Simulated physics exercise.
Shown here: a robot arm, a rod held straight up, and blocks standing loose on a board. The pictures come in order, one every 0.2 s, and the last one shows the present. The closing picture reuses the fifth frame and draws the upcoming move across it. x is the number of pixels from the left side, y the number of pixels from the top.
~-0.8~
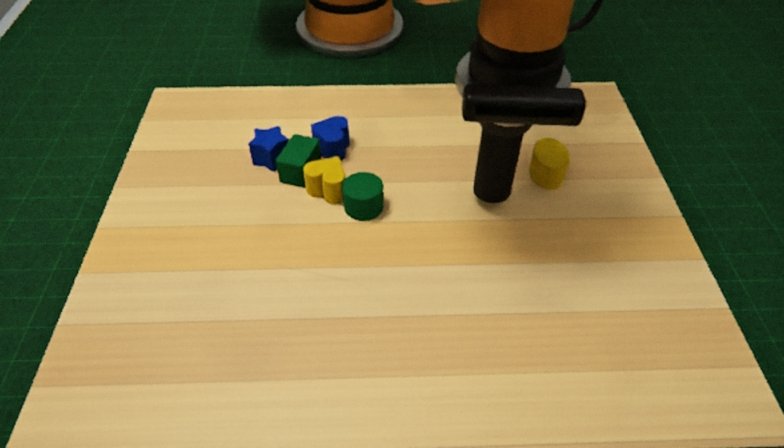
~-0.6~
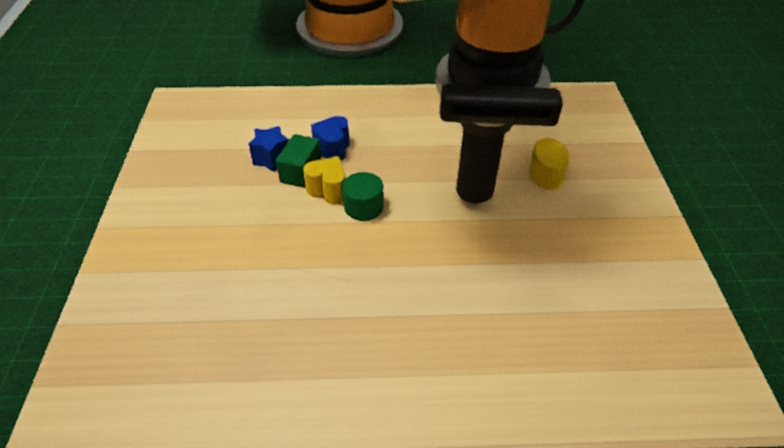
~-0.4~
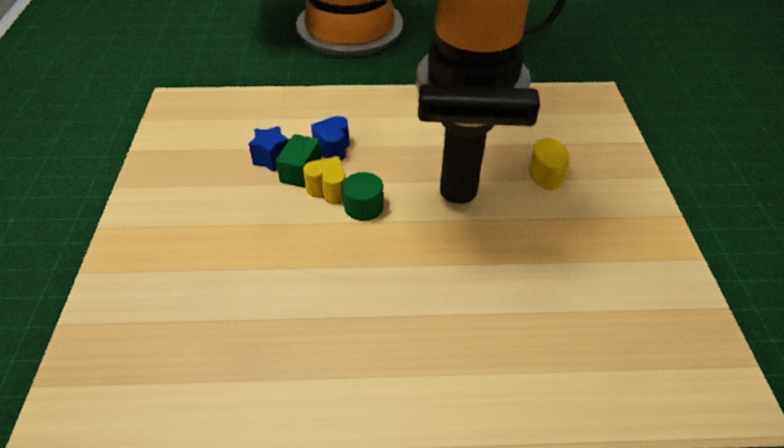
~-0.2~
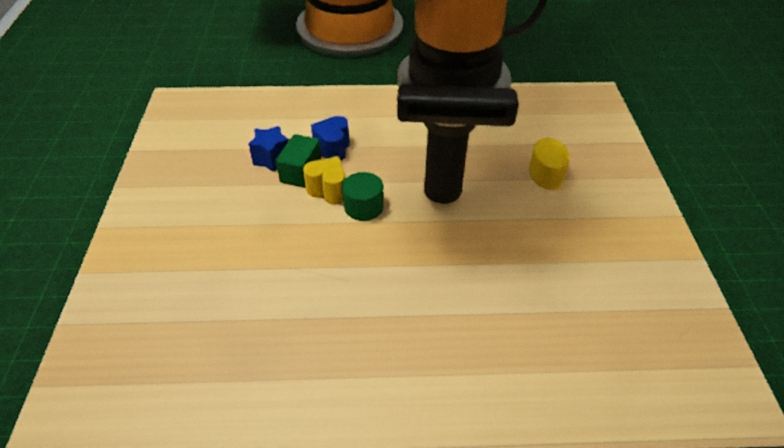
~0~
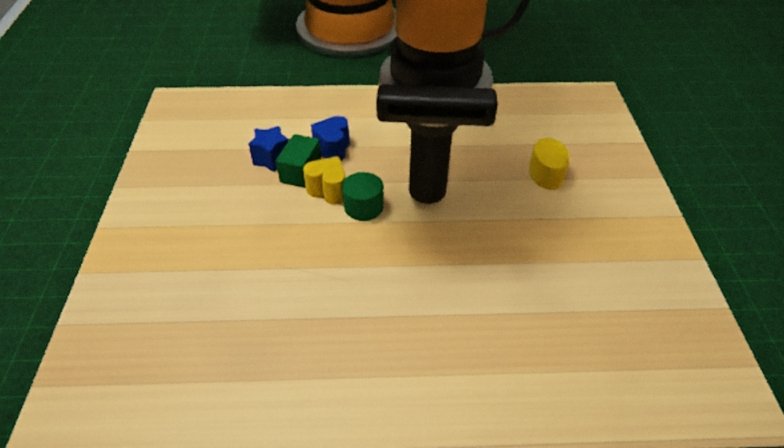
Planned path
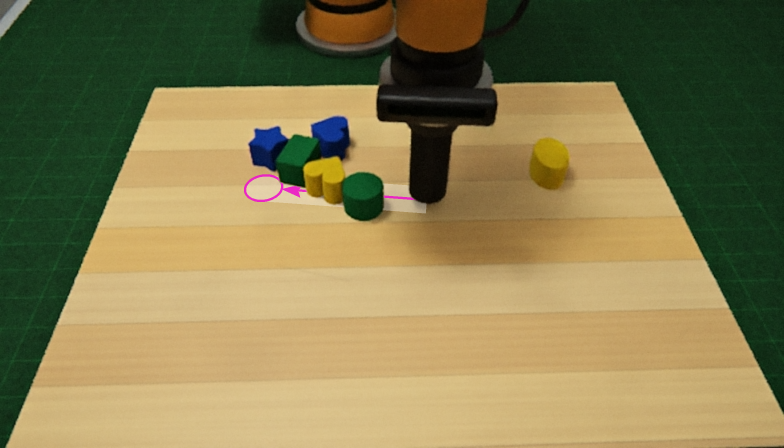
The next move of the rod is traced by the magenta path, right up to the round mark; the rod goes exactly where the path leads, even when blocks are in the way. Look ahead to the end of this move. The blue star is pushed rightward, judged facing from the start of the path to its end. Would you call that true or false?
That claim is true.
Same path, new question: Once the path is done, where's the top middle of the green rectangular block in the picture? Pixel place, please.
Its top middle will sit at (265, 144).
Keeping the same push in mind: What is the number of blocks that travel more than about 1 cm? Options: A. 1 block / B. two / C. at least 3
Choice C: At least 3.
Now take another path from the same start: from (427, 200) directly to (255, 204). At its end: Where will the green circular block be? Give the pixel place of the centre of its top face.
Its top middle is near (286, 211).
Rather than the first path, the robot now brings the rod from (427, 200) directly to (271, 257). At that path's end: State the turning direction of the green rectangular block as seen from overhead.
The answer is clockwise.
The line goes from (427, 200) to (264, 188).
What follows on the original path. One third of the way, rod (371, 187); yellow heart block (314, 174), turned 55° clockwise; green circular block (339, 192).
Two thirds of the way, rod (316, 183); blue star (265, 133), turned 15° clockwise; green rectangular block (285, 148), turned 45° clockwise; yellow heart block (274, 178), turned 35° clockwise; green circular block (319, 199).
At the end, rod (262, 179); blue star (260, 124), turned 45° clockwise; green rectangular block (265, 144), turned 70° clockwise; yellow heart block (235, 187), turned 45° anticlockwise; green circular block (319, 199).
